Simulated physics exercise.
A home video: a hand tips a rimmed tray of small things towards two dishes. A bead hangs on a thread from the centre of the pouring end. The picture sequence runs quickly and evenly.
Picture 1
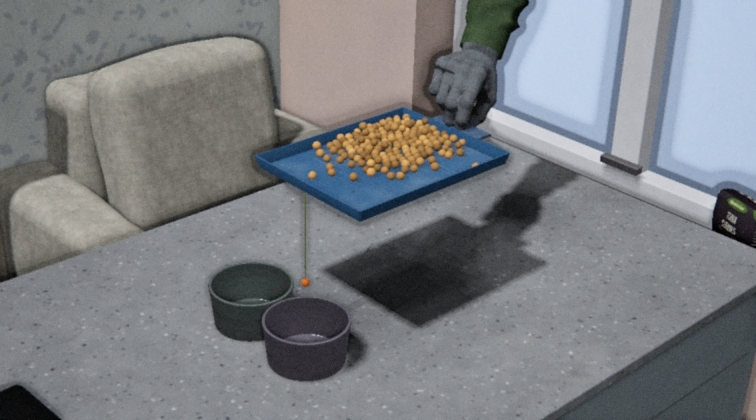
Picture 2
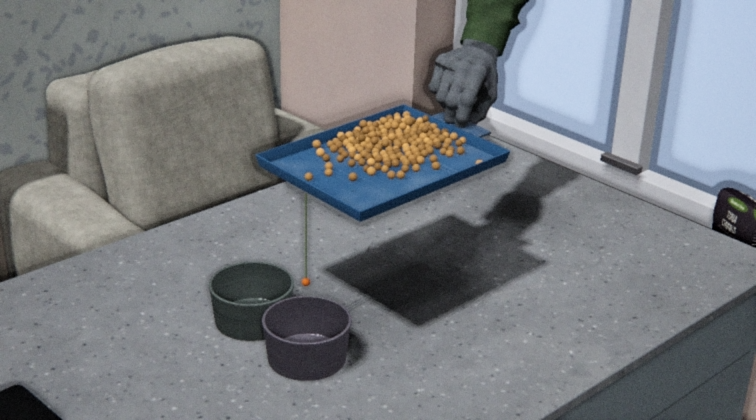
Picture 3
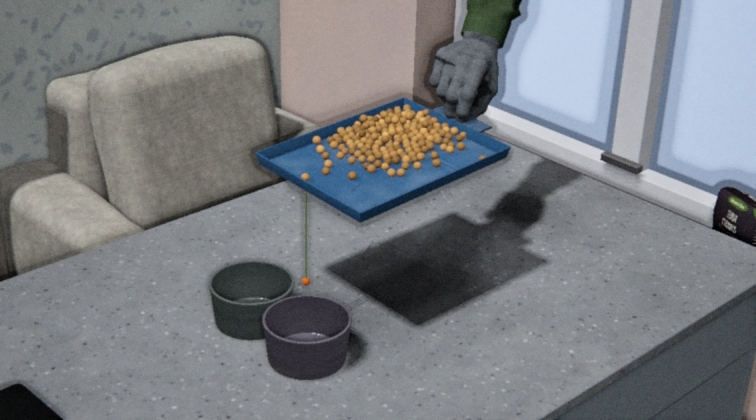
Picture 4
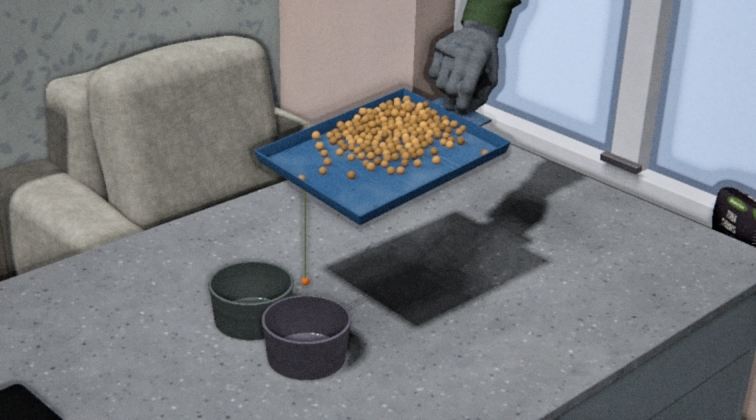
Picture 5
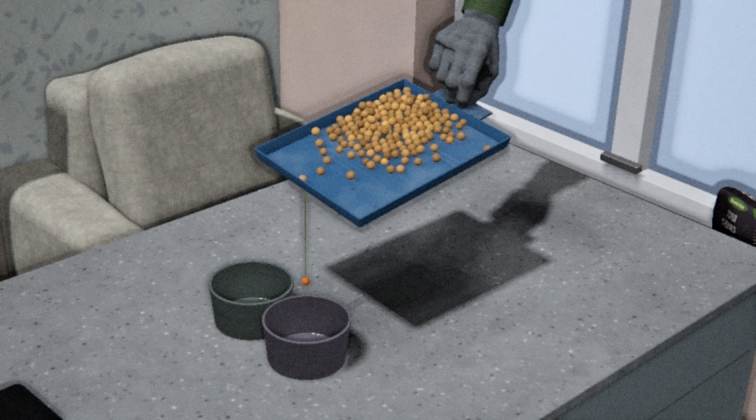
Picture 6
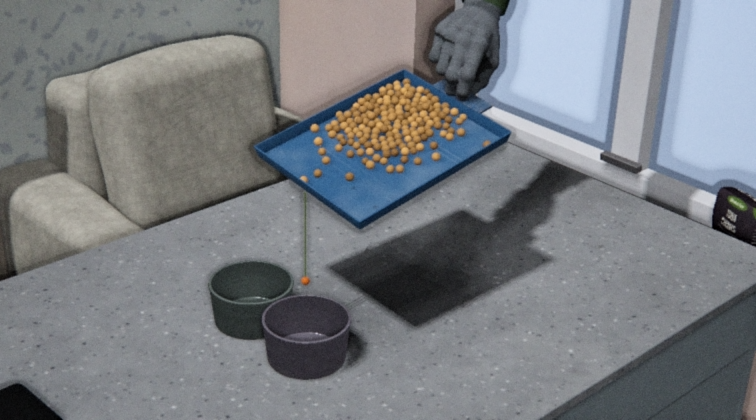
A blue rimmed tray heaped with round, light-brown wooden beads is held by a gray-gloved hand over a speckled gray counter, seen from above at an angle. Two small dark dishes, one greenish and one purplish, sit below near a hanging orange bead, with beige chairs behind. The hand gradually raises the tray's far side, tilting it slightly, while the beads shift a little and the view stays still.
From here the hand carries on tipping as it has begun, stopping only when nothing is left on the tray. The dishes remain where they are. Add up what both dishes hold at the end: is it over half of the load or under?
Basically it's a mostly lost load, that one.
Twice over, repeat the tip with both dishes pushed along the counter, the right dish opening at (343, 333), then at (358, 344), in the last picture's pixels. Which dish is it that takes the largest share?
Well, first the one further right, then the one further right.
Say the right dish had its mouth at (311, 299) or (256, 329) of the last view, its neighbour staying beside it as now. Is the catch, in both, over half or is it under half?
The first place gets a lesser share, the second a lesser share.
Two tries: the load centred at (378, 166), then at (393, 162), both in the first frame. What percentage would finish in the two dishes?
Near 30 per cent and near 30 per cent.
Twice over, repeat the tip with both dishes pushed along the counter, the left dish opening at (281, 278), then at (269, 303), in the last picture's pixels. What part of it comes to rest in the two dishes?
First position: Some 70 %; second position: Some 50 %.
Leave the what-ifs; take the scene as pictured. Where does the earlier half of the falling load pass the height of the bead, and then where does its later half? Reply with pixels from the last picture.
(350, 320) first, (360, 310) later.
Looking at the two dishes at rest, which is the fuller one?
Observation: The greater share ends in the dish at the right.
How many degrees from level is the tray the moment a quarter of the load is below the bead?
Around 55°, give or take.
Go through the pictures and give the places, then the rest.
In the first frame, corners of the pouring end near (259, 156) and (360, 209), level; middle of the load near (397, 144), round wooden beads; left dish near (218, 313); right dish near (273, 351); bead on its thread near (306, 283).
In the second frame, corners of the pouring end near (260, 155) and (361, 209), level; middle of the load near (397, 143).
In the third frame, corners of the pouring end near (260, 153) and (361, 211), tipped barely, lowest at the right corner; middle of the load near (397, 138).
In the fourth frame, corners of the pouring end near (259, 151) and (360, 214), tipped a little, lowest at the right corner; middle of the load near (397, 132), only a few on the move.
In the fifth frame, corners of the pouring end near (259, 149) and (360, 216), tipped a little, lowest at the right corner; middle of the load near (397, 127), a little on the move.
In the sixth frame, corners of the pouring end near (258, 146) and (360, 219), tipped a little, lowest at the right corner; middle of the load near (398, 123), near half on the move; left dish near (218, 311); right dish near (273, 349).
Shortly afterwards, tray tipped steeply; near two thirds on the tray; a little in the right dish; near a quarter outside both; a little in the air.
Next, tray tipped right over; only a few on the tray; near a quarter in the right dish; near two thirds outside both; only a few in the air.
Some moments later, tray tipped past a quarter turn; near a quarter in the right dish; near two thirds outside both.
In the end, tray tipped past a quarter turn; near a quarter in the right dish; none at all in the left dish; near two thirds outside both.
